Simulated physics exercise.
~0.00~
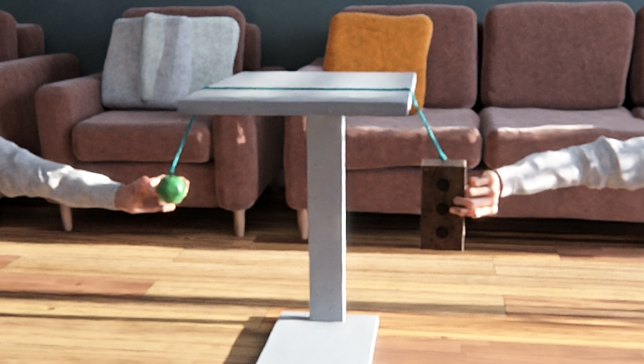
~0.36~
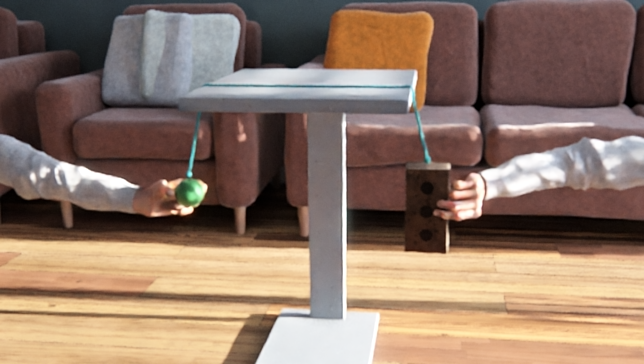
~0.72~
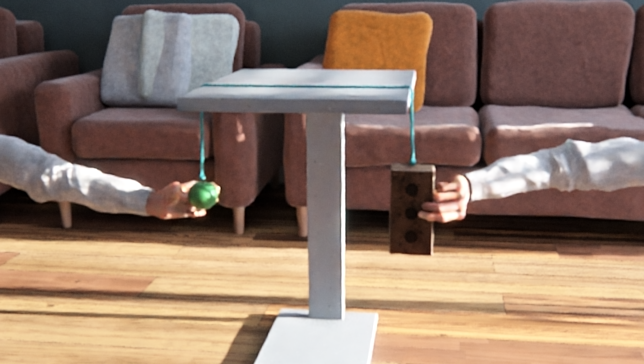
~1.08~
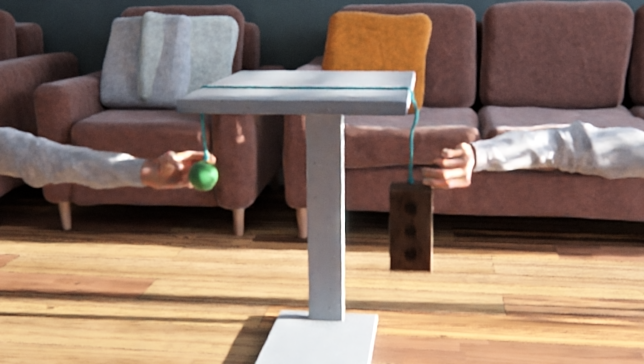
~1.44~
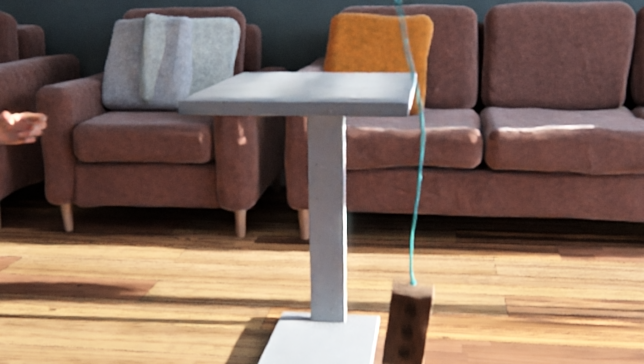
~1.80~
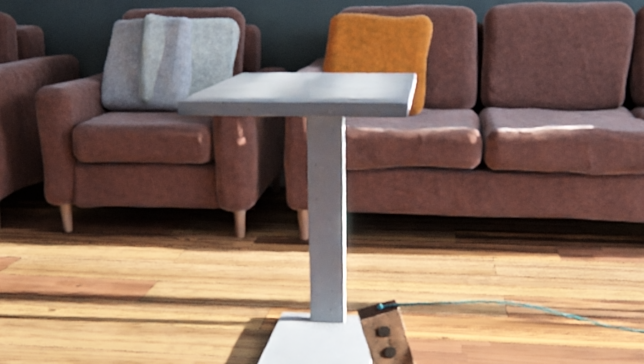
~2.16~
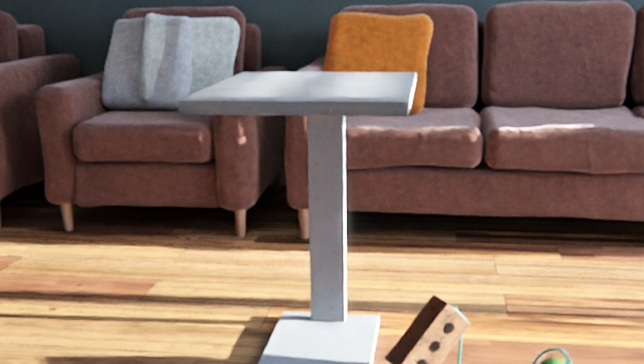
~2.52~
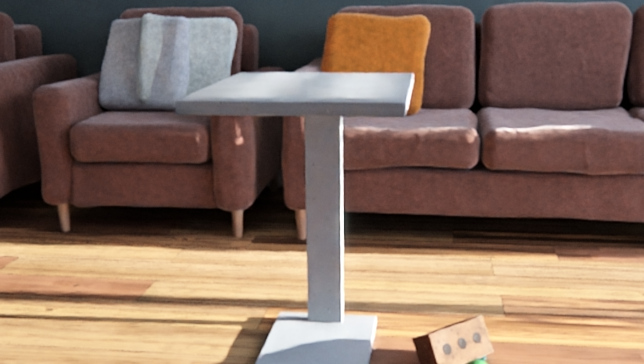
The clip shows two hands holding a green apple and a brown brick on a shoelace across a small table; once released, the brick drops to the floor, pulling the lace rightward, and the apple ends up down beside it on the right.
